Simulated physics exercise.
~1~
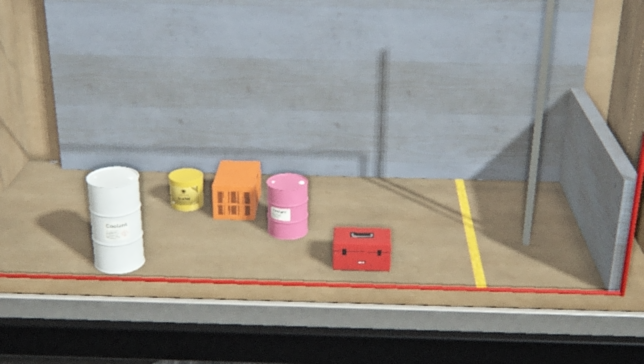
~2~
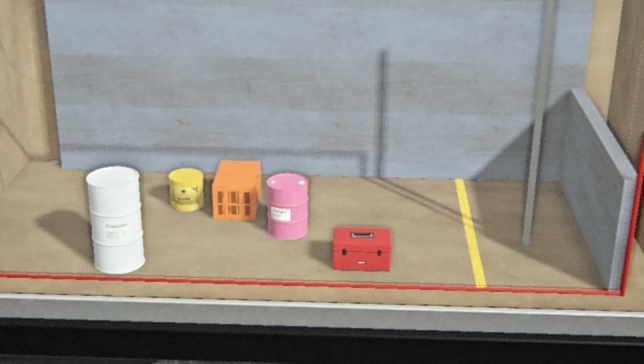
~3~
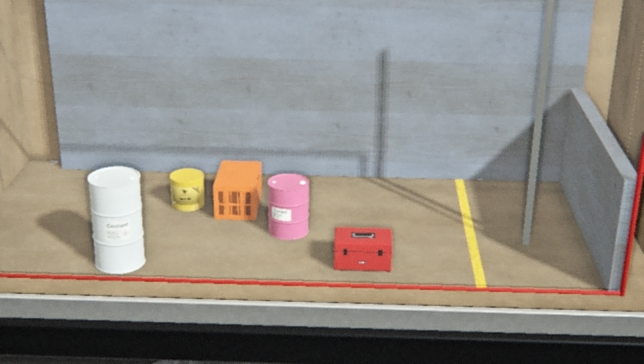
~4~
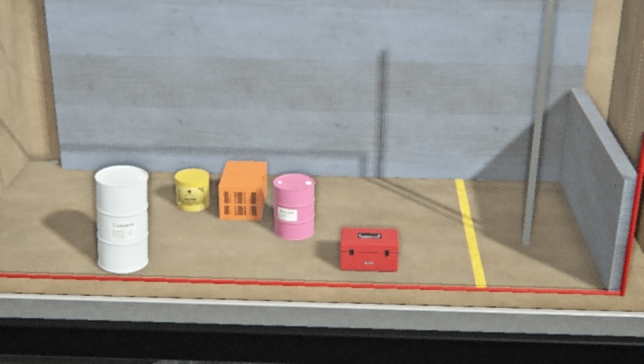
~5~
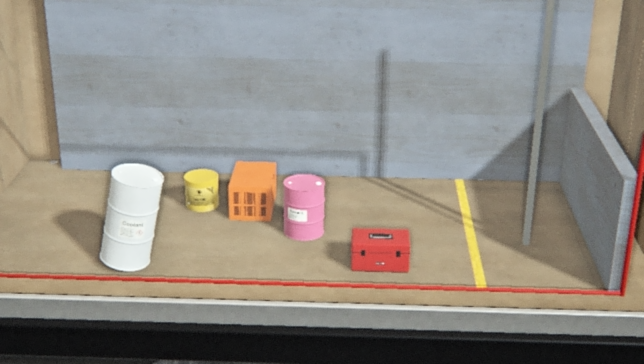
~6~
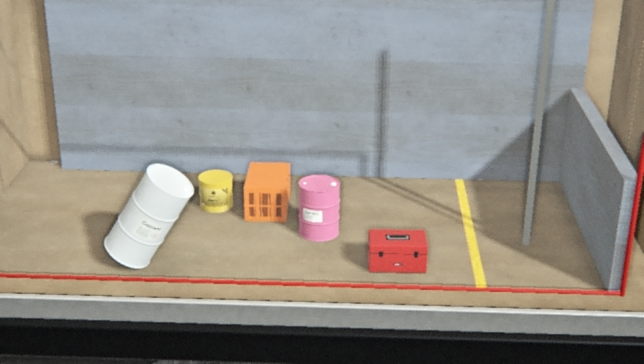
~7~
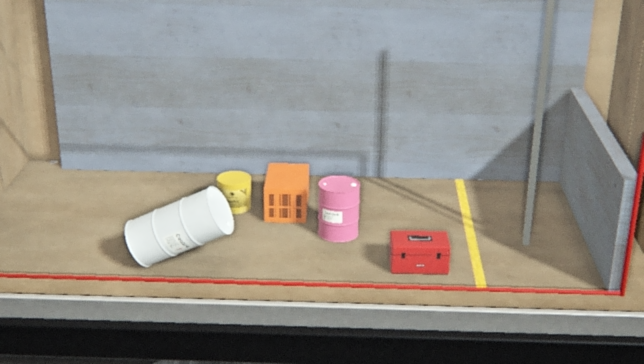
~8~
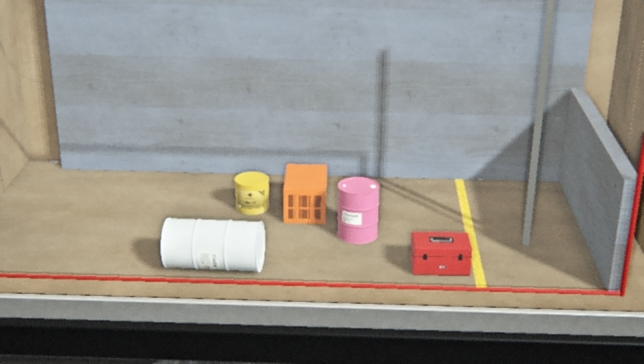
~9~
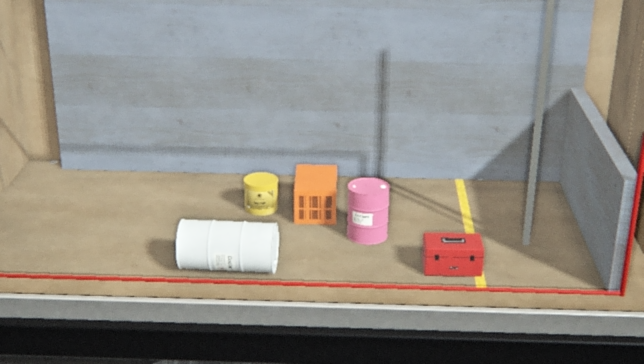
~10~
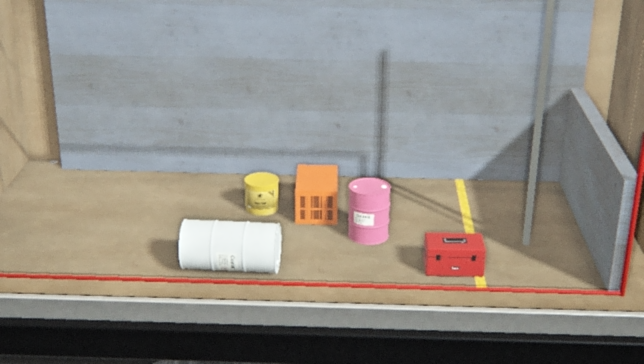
A white drum, a yellow bucket, an orange crate, a pink drum and a red toolbox slide right across a bay floor, the white drum toppling onto its side. All come to rest, the toolbox's middle just short of the yellow line and its right end overlapping it.
